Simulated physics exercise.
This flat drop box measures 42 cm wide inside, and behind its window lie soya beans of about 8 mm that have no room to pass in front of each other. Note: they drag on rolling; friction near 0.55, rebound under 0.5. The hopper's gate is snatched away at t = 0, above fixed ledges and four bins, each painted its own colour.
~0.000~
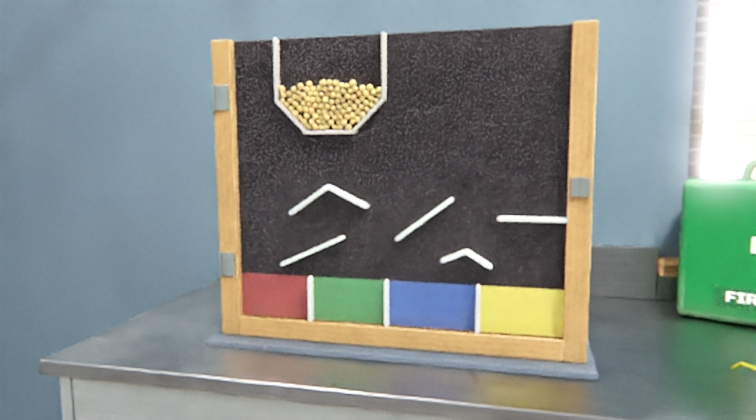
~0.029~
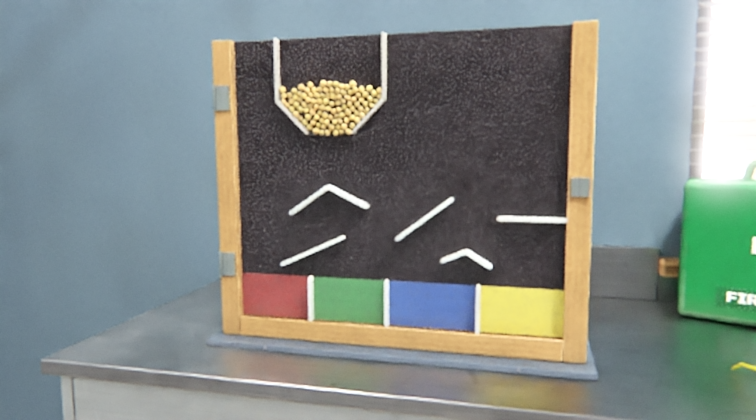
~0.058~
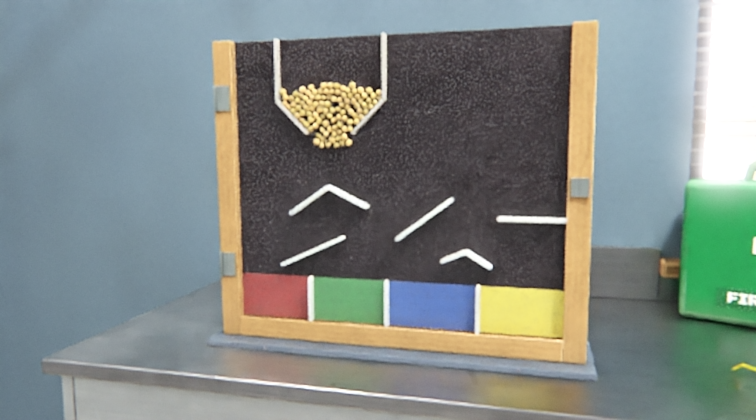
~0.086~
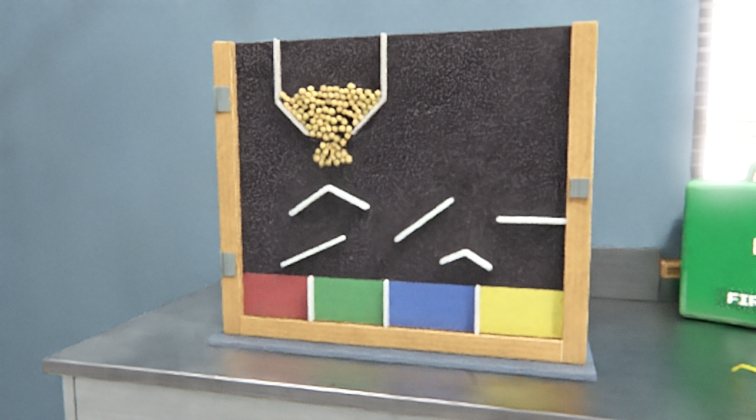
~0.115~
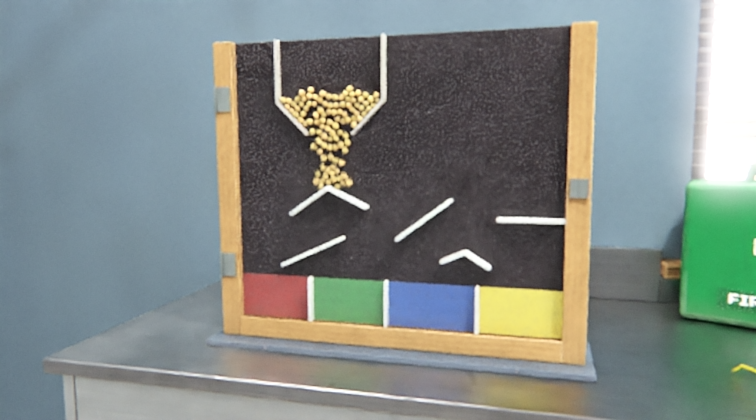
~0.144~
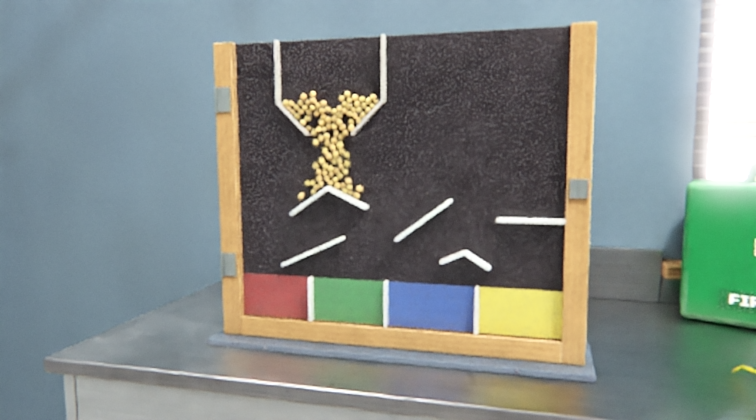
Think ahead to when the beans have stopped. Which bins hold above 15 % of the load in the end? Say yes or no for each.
Green: Yep; blue: Nope; yellow: Nope; red: Yep.
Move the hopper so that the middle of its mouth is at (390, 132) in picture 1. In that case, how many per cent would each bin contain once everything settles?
The green bin ends with 95 %, the blue bin with 5 %, the yellow bin with 0 % and the red bin with 0 %.
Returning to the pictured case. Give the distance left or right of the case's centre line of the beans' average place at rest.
The average place ends up near 10 cm to the left of the middle.
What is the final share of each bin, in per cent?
Final shares in per cent - green bin: 45, blue bin: 10, yellow bin: 0, red bin: 50.
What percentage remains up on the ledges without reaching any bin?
I'd say somewhere near 0 in a hundred.
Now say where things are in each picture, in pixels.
In the first picture, gate shut, about 110 beans in the hopper; its mouth (307, 132) to (354, 132); green (349, 301), blue (432, 306), yellow (521, 312), red (276, 296).
In the second picture, 2 out; bottom bean (336, 133).
In the third picture, 13 out; bottom bean (322, 145).
In the fourth picture, 24 out; bottom bean (322, 163).
In the fifth picture, 34 out; bottom bean (321, 187).
In the sixth picture, 45 out; bottom bean (301, 196); ledges slope (397, 240) to (450, 201), roof (293, 213) to (366, 207), roof (442, 262) to (489, 268), level (498, 220) to (567, 222), slope (284, 264) to (342, 238).
After 0.34 s, 100 % have left the hopper; down in the bins, red 10 %.
After 0.55 s, 100 % have left the hopper; down in the bins, green 20 %, blue 5 %, red 40 %.
At rest by 1.4 s, green 45 %, blue 10 %, yellow 0 %, red 50 %.
